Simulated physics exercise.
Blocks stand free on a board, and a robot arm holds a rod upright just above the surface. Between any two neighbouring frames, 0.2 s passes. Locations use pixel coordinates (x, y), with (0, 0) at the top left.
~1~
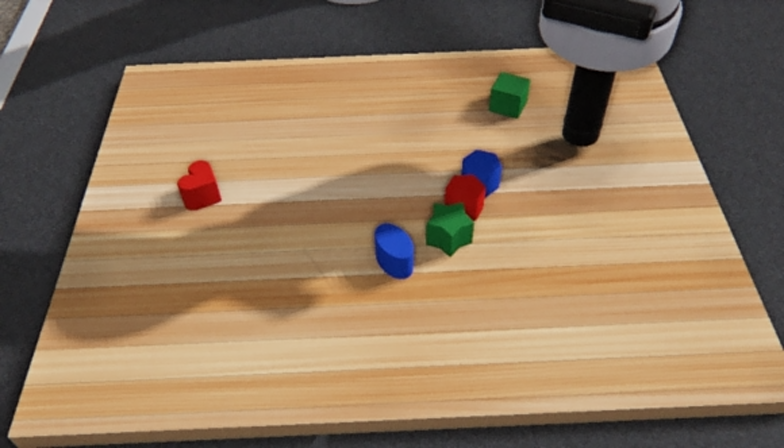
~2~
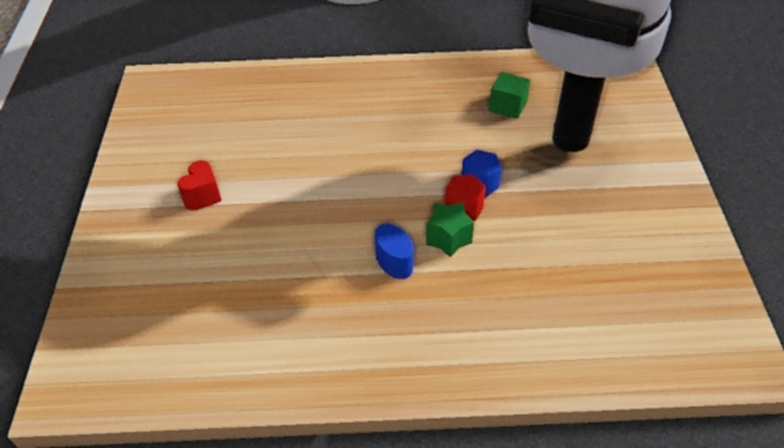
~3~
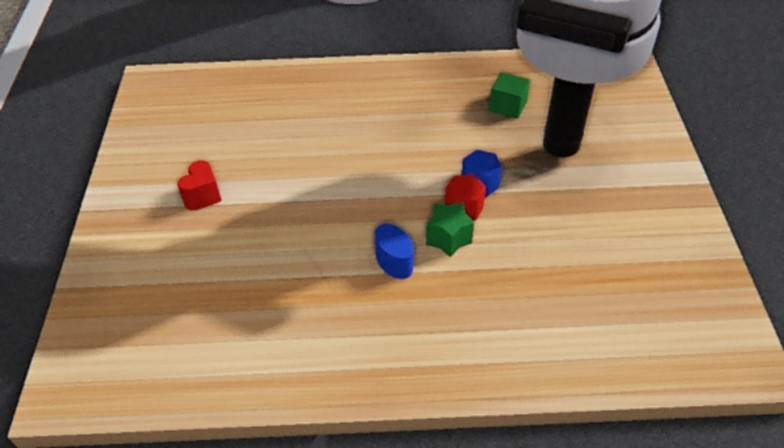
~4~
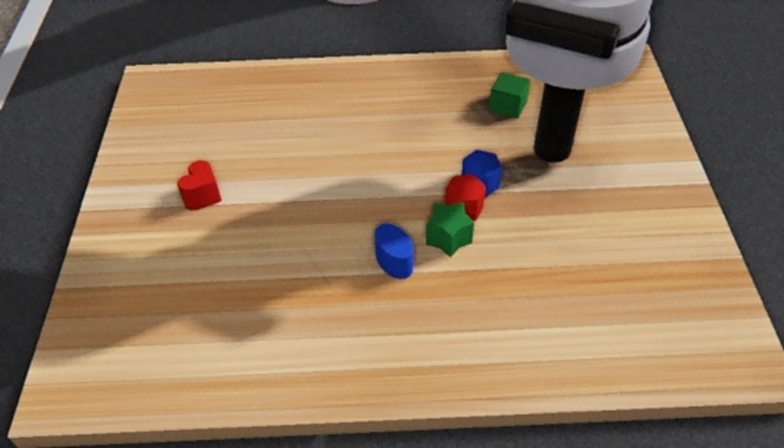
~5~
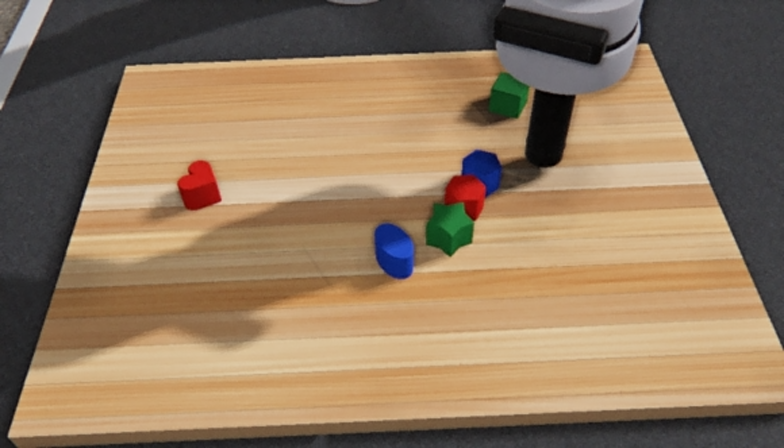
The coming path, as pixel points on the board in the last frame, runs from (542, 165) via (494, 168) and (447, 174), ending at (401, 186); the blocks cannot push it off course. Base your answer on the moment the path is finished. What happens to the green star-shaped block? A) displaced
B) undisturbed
Correct choice: A.
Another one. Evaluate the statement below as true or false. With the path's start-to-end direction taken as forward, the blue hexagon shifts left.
This is true.
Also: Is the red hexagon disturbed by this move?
Once the rod is done, the red hexagon is in a new spot.
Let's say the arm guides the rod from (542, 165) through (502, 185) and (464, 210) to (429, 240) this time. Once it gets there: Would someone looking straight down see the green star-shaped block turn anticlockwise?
Going by the path, yes.
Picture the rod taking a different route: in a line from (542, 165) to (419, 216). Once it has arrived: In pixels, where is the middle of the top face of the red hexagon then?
It is going to be at (396, 219).
What follows on the original path. One third of the way, rod (495, 159); green star-shaped block (450, 220); red hexagon (461, 191), turned 20° anticlockwise; blue hexagon (468, 164).
Two thirds of the way, rod (446, 166); green star-shaped block (451, 227); red hexagon (452, 198), turned 65° anticlockwise; blue hexagon (427, 176), turned 55° anticlockwise.
At the end, rod (401, 177); green star-shaped block (451, 227); red hexagon (452, 198), turned 65° anticlockwise; blue hexagon (408, 191), turned 90° anticlockwise; green square not moved.
